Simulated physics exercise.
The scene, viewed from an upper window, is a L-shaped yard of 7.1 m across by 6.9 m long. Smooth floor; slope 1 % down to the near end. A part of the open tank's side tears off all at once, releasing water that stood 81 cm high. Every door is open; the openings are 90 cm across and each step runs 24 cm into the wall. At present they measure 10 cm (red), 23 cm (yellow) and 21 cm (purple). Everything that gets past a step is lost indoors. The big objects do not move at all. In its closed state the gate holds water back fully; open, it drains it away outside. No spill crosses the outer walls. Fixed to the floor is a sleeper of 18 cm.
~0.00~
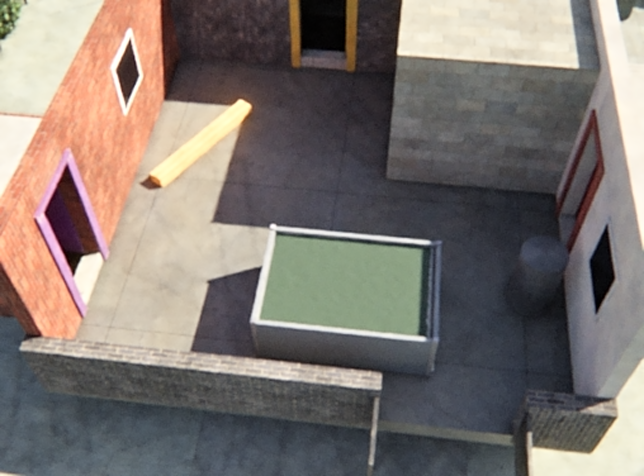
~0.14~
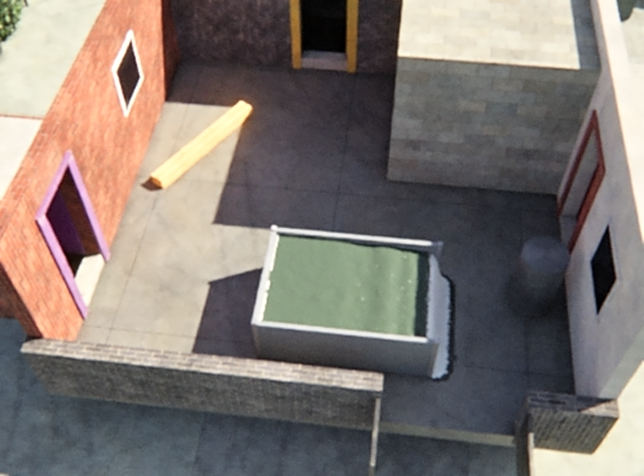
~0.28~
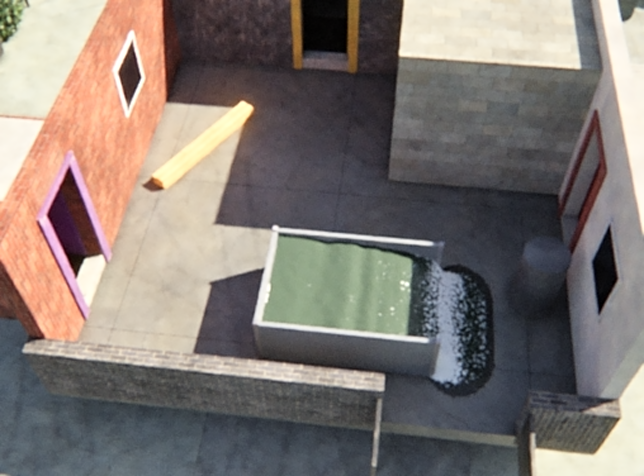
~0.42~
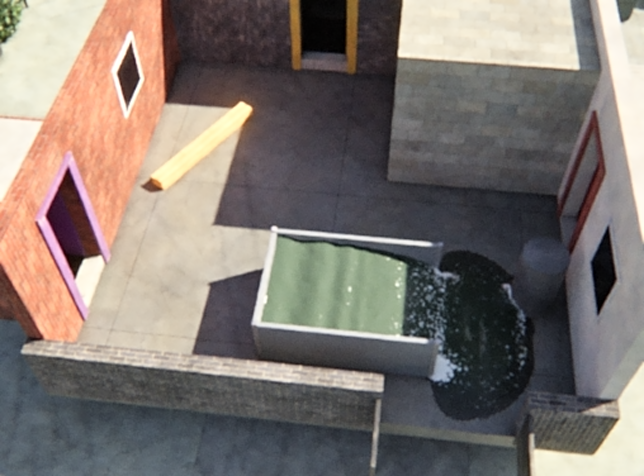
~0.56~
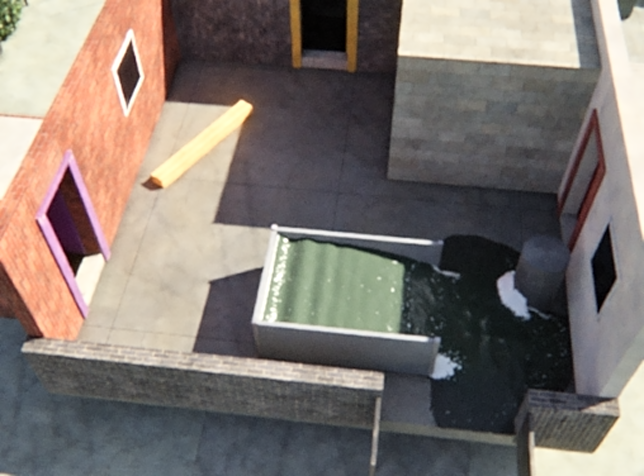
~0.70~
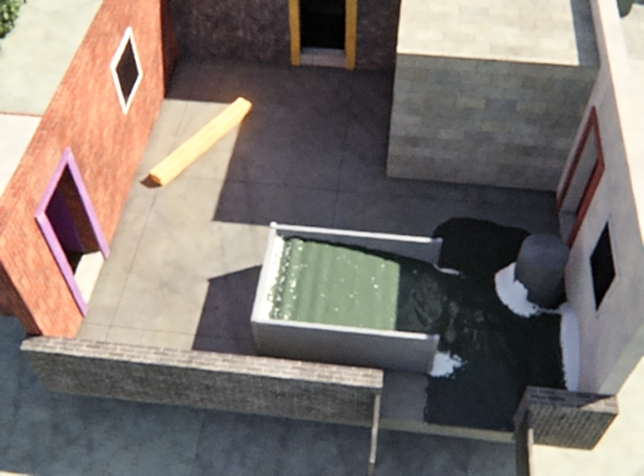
In a walled yard seen from above, the right side of an open tank of greenish water gave way, and water poured out, spread darkly across the floor and foamed around a grey barrel-shaped object.
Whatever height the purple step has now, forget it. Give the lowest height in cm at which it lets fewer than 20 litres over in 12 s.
Roughly 6 cm.
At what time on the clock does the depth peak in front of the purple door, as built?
Near 6.0 s.
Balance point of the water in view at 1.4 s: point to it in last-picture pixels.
Centre of the water: Approx. (430, 321) px.
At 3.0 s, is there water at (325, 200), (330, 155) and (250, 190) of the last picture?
Taking them in turn, I'd call them spared by the flood, spared by the flood and spared by the flood.
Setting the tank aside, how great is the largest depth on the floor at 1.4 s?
Roughly 62 cm.
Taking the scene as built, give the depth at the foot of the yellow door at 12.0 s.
You'd measure close to 1.0 cm there.
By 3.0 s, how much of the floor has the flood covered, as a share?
Wet: Close to 30 %.
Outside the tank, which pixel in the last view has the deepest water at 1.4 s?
Check close to (574, 422).
After 1.4 s water covers 20 % of the floor, deepest (62 cm) near (574, 422); it has not reached the purple door.
After 3.0 s water covers 30 % of the floor, deepest (43 cm) near (560, 421); it has not reached the purple door.
After 12.0 s water covers 85 % of the floor, deepest (10 cm) near (65, 367); 8 cm at the purple door, 0 litres in over its 21 cm step.
At the purple door as built, the water arrived by 5.3 s and peaked near 12 cm at 6.0 s.
With a step of 4.5 cm, 37 litres would have come in within the 12 s; with 7.5 cm, 7 litres. So under 20 litres takes about 6 cm.
